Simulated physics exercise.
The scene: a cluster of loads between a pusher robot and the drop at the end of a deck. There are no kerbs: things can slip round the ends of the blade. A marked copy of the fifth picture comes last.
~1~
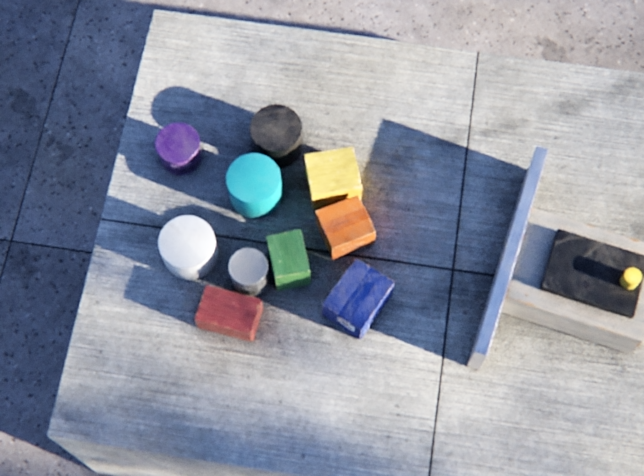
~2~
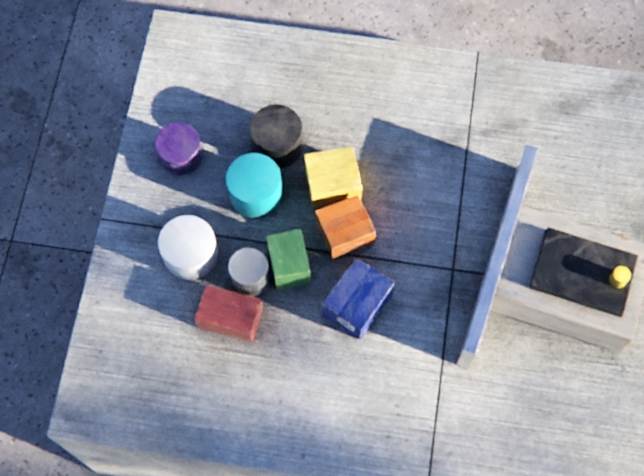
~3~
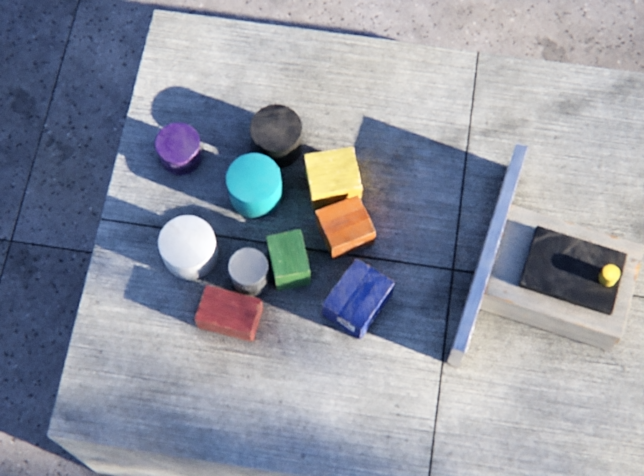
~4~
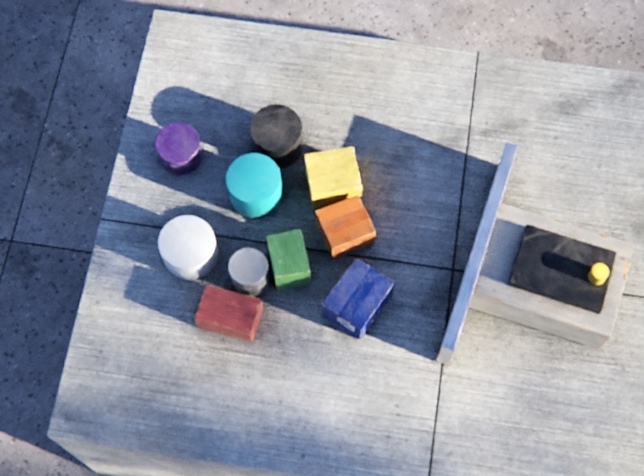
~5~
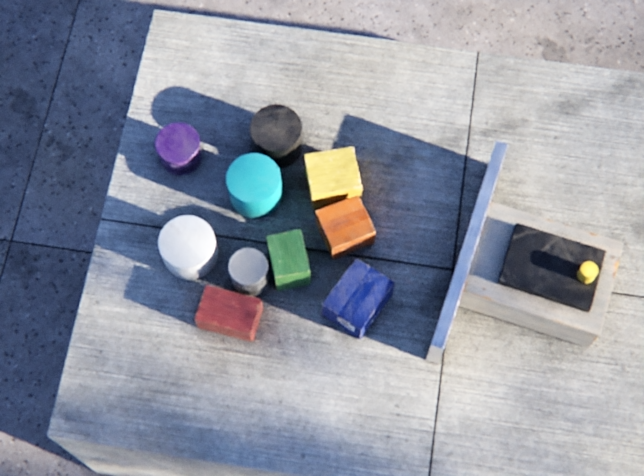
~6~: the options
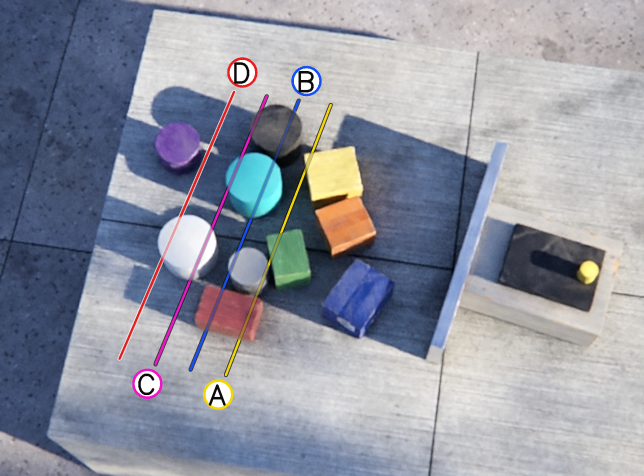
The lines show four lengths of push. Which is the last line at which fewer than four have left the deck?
Stop at D.
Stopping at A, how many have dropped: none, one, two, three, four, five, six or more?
In all, none.
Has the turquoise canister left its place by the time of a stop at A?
Yes.
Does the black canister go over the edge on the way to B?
No.
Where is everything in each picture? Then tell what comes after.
In the first frame, white canister (188, 248); blue box (358, 299); black canister (276, 136).
In the second frame, robot (577, 269); red crate (230, 313).
In the third frame, robot (566, 267); turquoise canister (255, 186).
In the fourth frame, robot (556, 266); orange box (345, 228).
In the fifth frame, robot (546, 264); purple pail (179, 149); white canister (188, 248); blue box (358, 299).
On the marked copy, A at (281, 233); B at (247, 228); C at (214, 224); D at (180, 219).
Following D. Soon after the start, robot (437, 249); grey pail (239, 271); blue box (312, 293).
Later, robot (330, 234); white canister (142, 230); purple pail (167, 143).
In the end, robot (249, 222); purple pail over the edge; white canister over the edge; two fallen.
As for the rest, A is within the limit but short; B is within the limit but short; C is within the limit but short.
